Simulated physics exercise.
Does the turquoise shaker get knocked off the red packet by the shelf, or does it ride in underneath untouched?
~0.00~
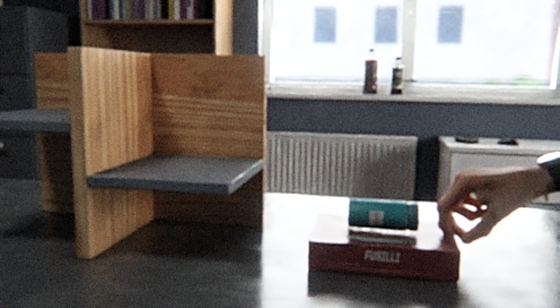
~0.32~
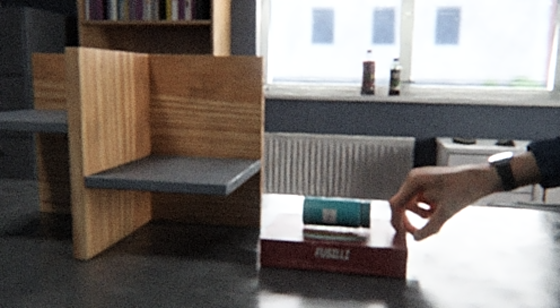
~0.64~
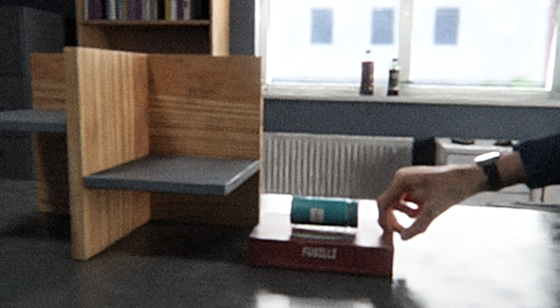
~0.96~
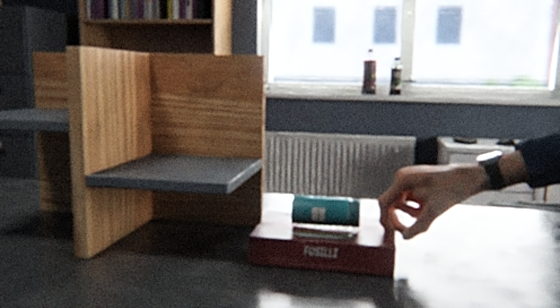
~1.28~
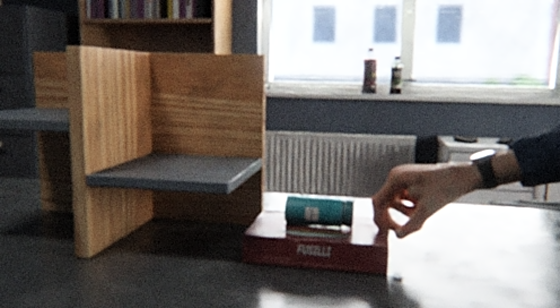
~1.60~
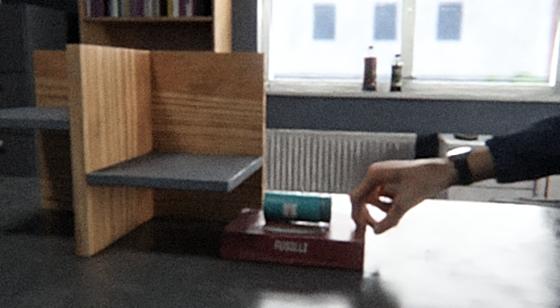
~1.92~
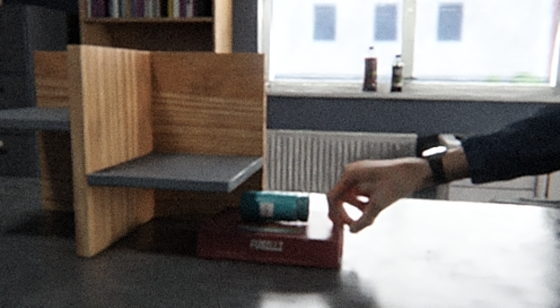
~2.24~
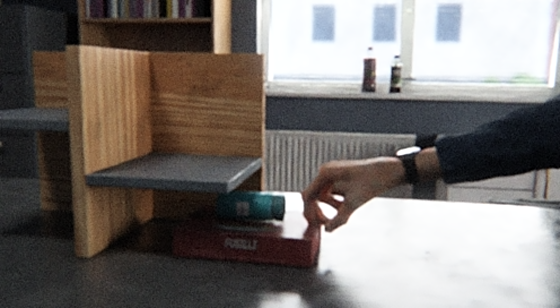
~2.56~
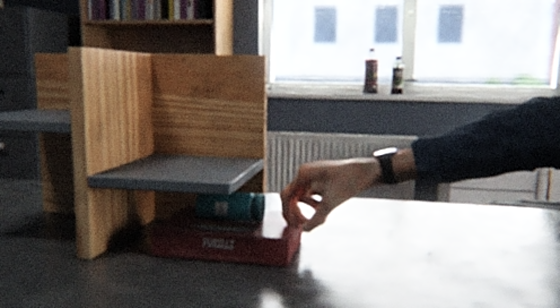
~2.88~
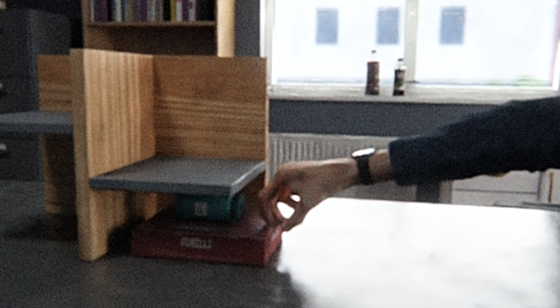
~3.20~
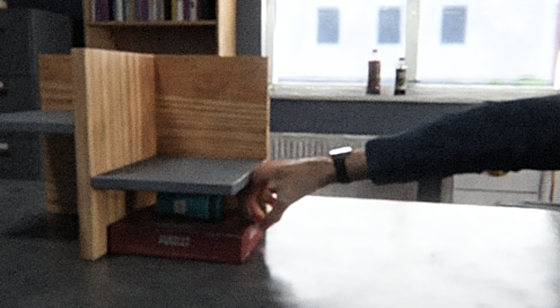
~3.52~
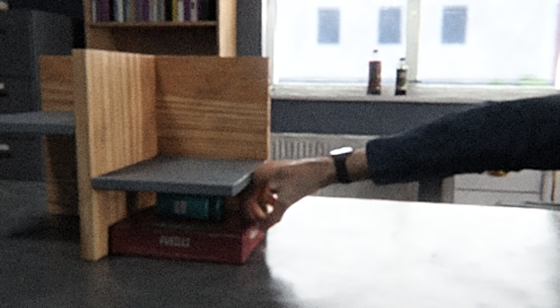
It rides in underneath untouched, still lying on its side on top of the red packet.
